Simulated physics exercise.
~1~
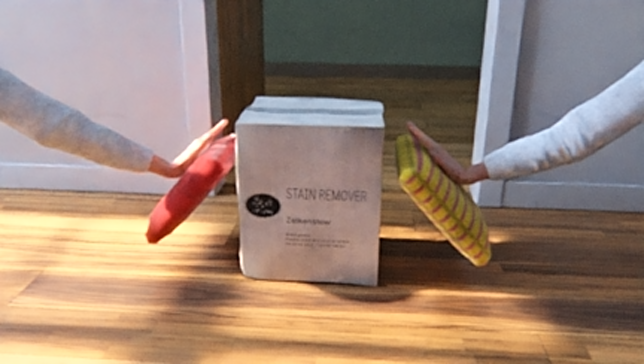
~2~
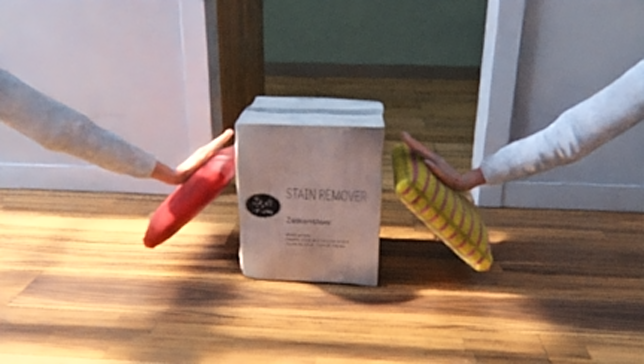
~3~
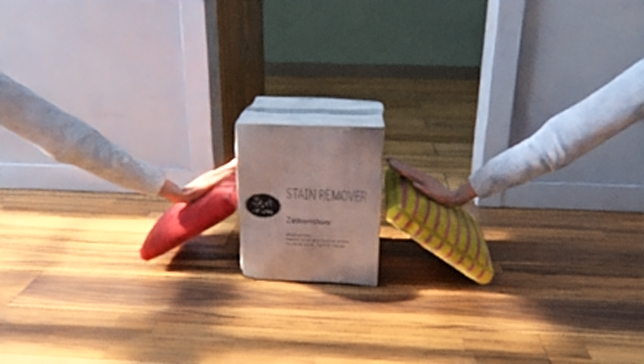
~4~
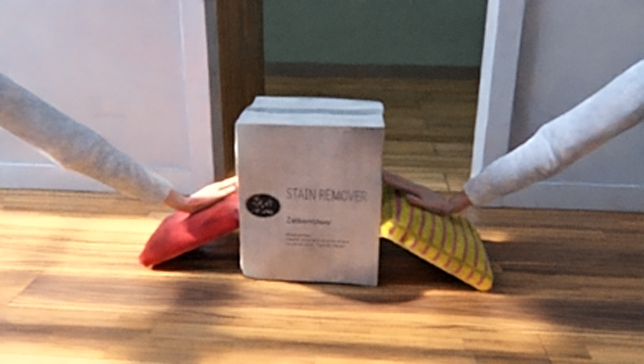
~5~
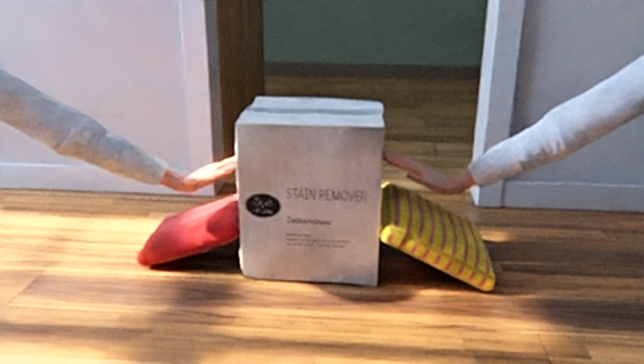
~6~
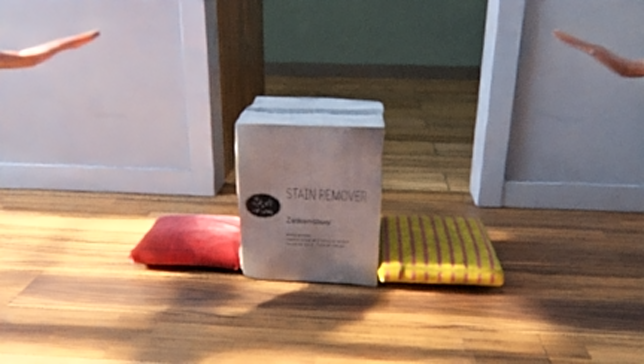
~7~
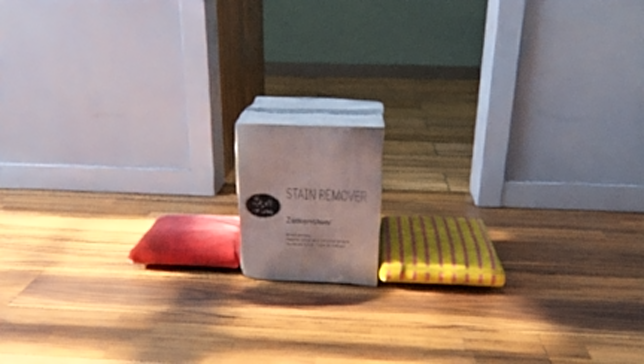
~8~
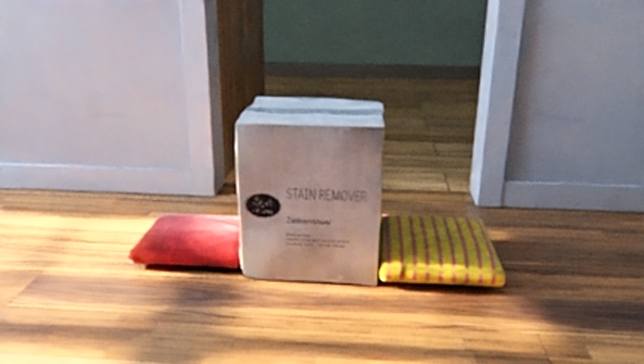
Two hands lower a red bag and yellow cushion beside a white box; both slump flat.
